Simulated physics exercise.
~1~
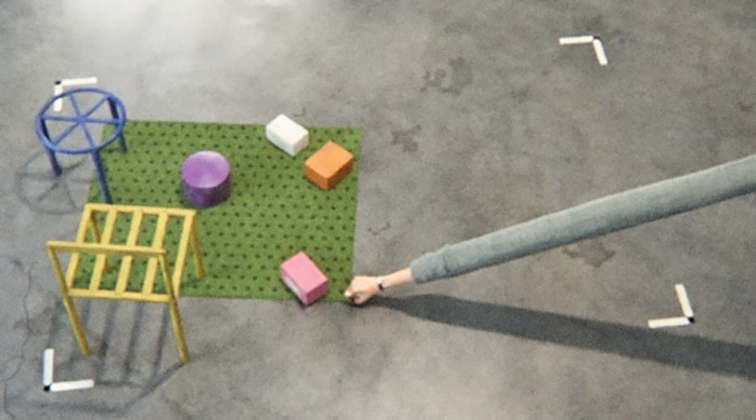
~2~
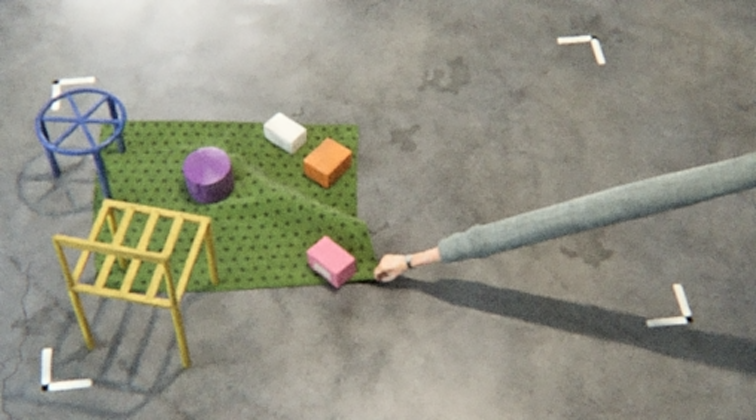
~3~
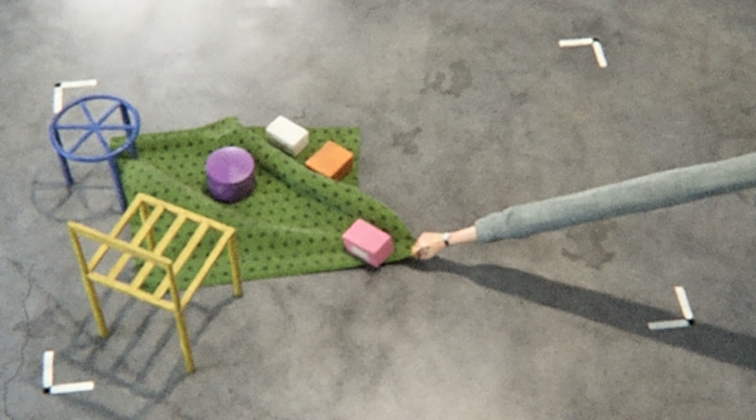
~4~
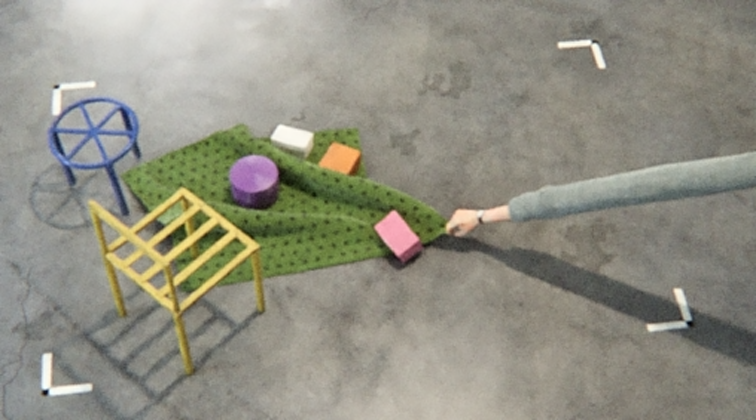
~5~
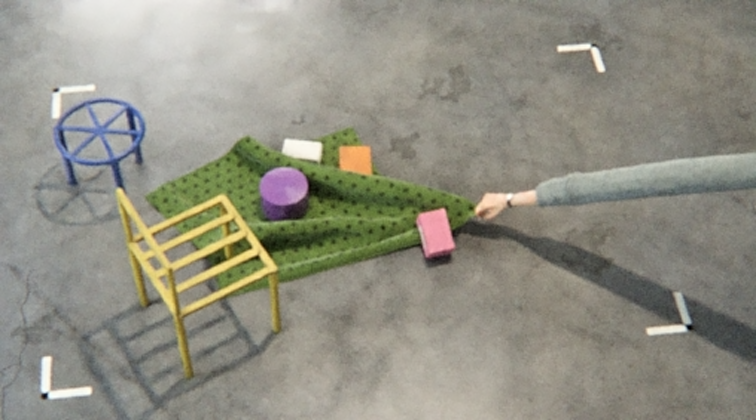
An arm in a grey-green sleeve reaches in from the right over a grey concrete floor, seen from above, and grips the near right corner of a green dotted sheet. A pink carton, purple tub, orange crate and white carton rest on the sheet, with a yellow chair and blue stool at its left. The hand pulls the corner right and slightly upward, first carrying the pink carton and shifting the chair. Folds spread as the tub follows, then the orange crate moves slightly. Finally, the sheet lies bunched, the pink carton turned and far from its start, the hand still holding on.
